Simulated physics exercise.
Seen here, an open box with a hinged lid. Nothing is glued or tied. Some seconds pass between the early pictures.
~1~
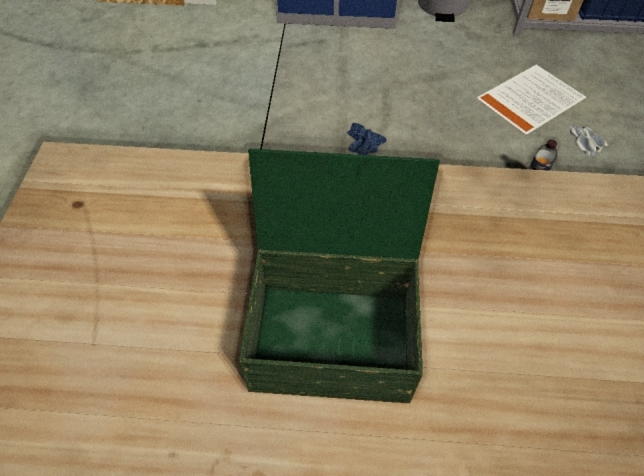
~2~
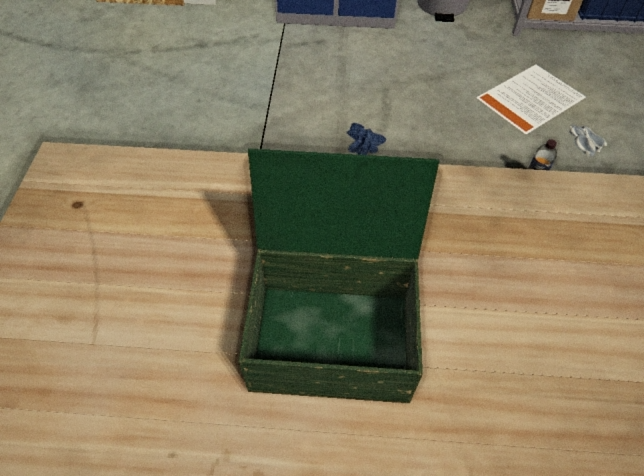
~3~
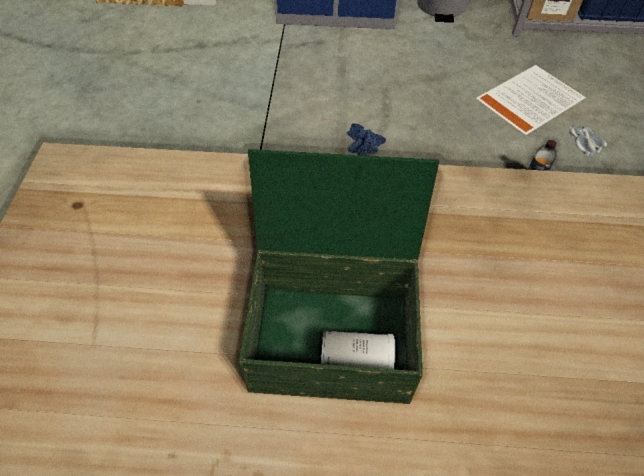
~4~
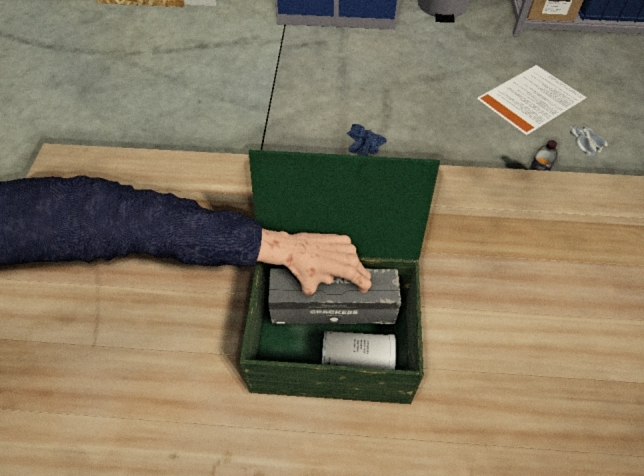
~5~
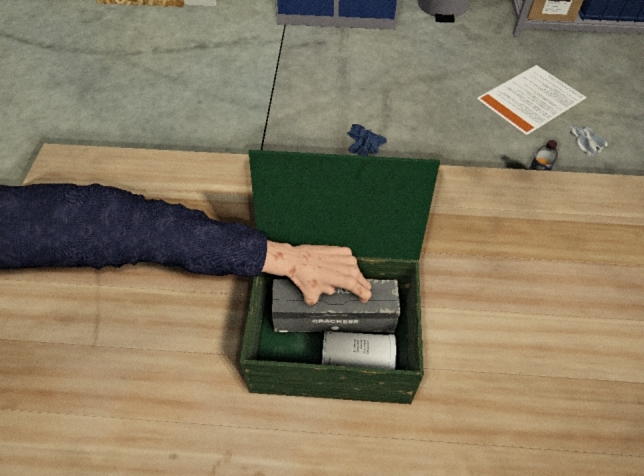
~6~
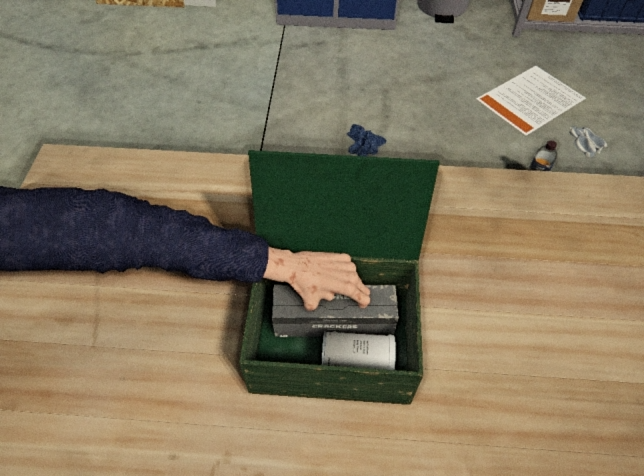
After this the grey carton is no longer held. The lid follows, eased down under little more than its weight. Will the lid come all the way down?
Here the lid shuts flat.
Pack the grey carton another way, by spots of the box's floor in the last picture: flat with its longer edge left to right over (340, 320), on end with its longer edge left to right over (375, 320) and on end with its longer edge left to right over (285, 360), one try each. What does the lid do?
First try: It shuts flat; second try: It will not close; third try: It is held up.
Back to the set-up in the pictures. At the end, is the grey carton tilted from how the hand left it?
The grey carton stays as placed.
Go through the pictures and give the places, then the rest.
In the first picture, the last thing is not in view yet.
In the second picture, the last thing is not in view yet.
In the third picture, the last thing is not in view yet; white tin (357, 355).
In the fourth picture, on its way; grey carton (334, 297); white tin (358, 355).
In the fifth picture, on its way; grey carton (335, 306); white tin (358, 355).
In the sixth picture, put in, still held; grey carton (334, 311); white tin (358, 355).
Then, 1.50 s past the last view, lid 65° above the rim.
Then, 1.90 s past the last view, lid 23° above the rim.
Finally, lid shut; both still in place. Final places as the last picture's camera would see them, grey carton near (334, 312).
